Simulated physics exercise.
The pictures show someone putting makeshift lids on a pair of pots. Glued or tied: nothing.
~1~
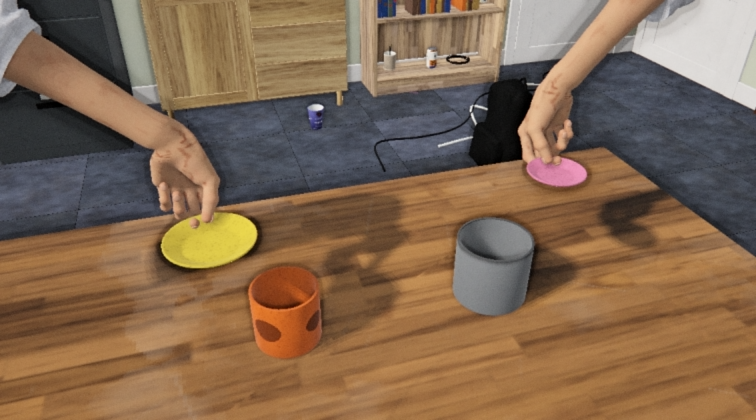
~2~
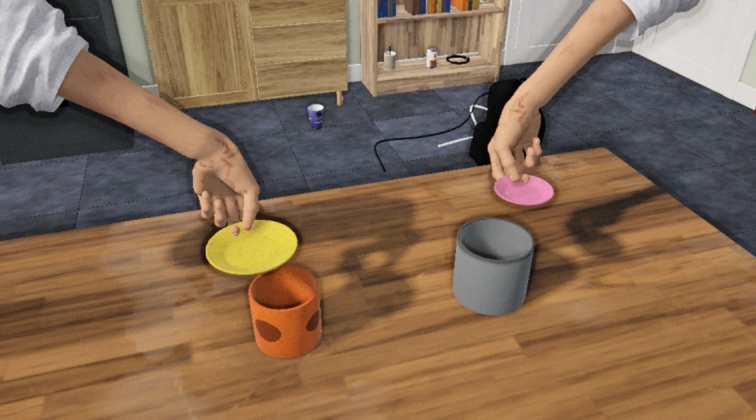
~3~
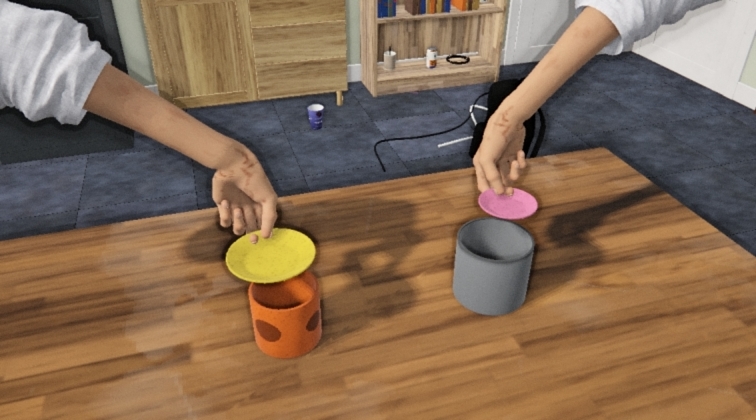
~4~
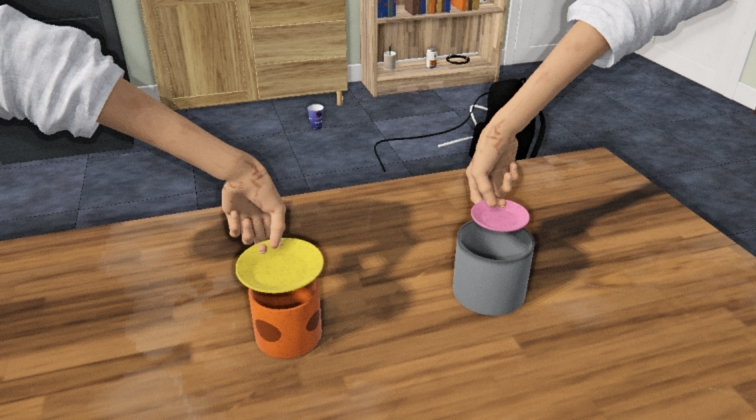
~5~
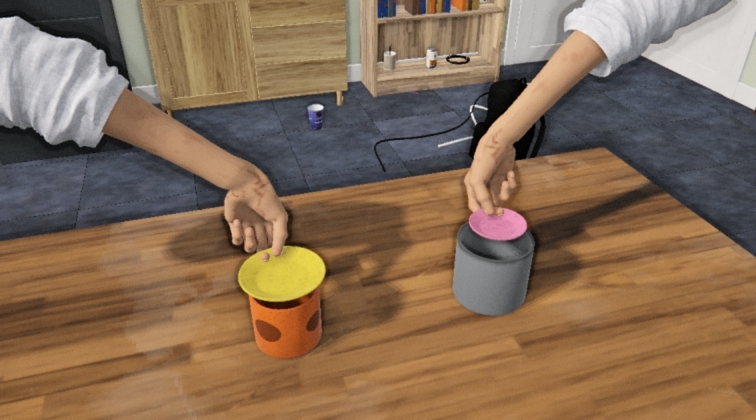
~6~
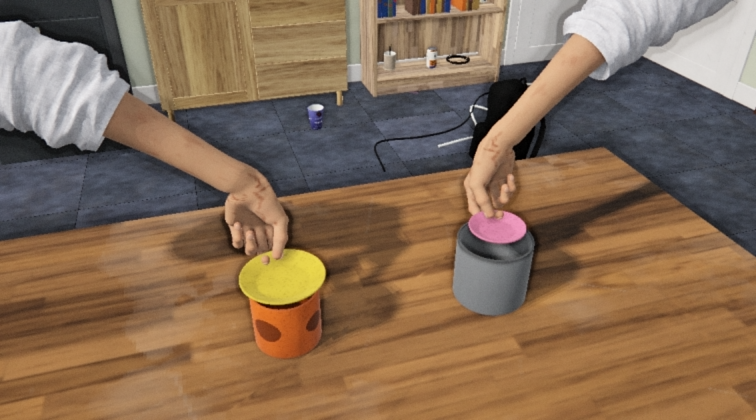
Two hands carried a yellow saucer and a pink saucer inward over a wooden table, then lowered the yellow one onto the orange pot and the smaller pink one to the top of the gray pot.
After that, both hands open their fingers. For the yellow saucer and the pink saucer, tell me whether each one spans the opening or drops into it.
Yellow saucer: Spans it; pink saucer: Drops in.
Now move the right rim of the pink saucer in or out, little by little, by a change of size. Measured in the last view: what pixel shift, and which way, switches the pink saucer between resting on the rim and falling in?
Shift: 8 px, rightward.
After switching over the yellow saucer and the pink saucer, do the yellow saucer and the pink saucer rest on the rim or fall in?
For the yellow saucer, it perches on top; for the pink saucer, it drops in.
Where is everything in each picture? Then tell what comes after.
In the first picture, still on the way; yellow saucer (211, 242); pink saucer (556, 174); left jug (286, 312).
In the second picture, still on the way; pink saucer (523, 192); right jug (492, 266).
In the third picture, still on the way; yellow saucer (272, 258); left jug (286, 312).
In the fourth picture, still on the way; pink saucer (500, 217); right jug (492, 266).
In the fifth picture, still on the way; yellow saucer (283, 276); left jug (286, 312).
In the sixth picture, in place, still held; yellow saucer (283, 279); pink saucer (497, 229); right jug (492, 266).
Then, 0.14 s later than the last frame, yellow saucer sitting on the rim near (283, 283); pink saucer shifted a little near (494, 253).
When it is over, the yellow saucer rests on the rim, near (283, 283); the pink saucer falls in, near (489, 287).
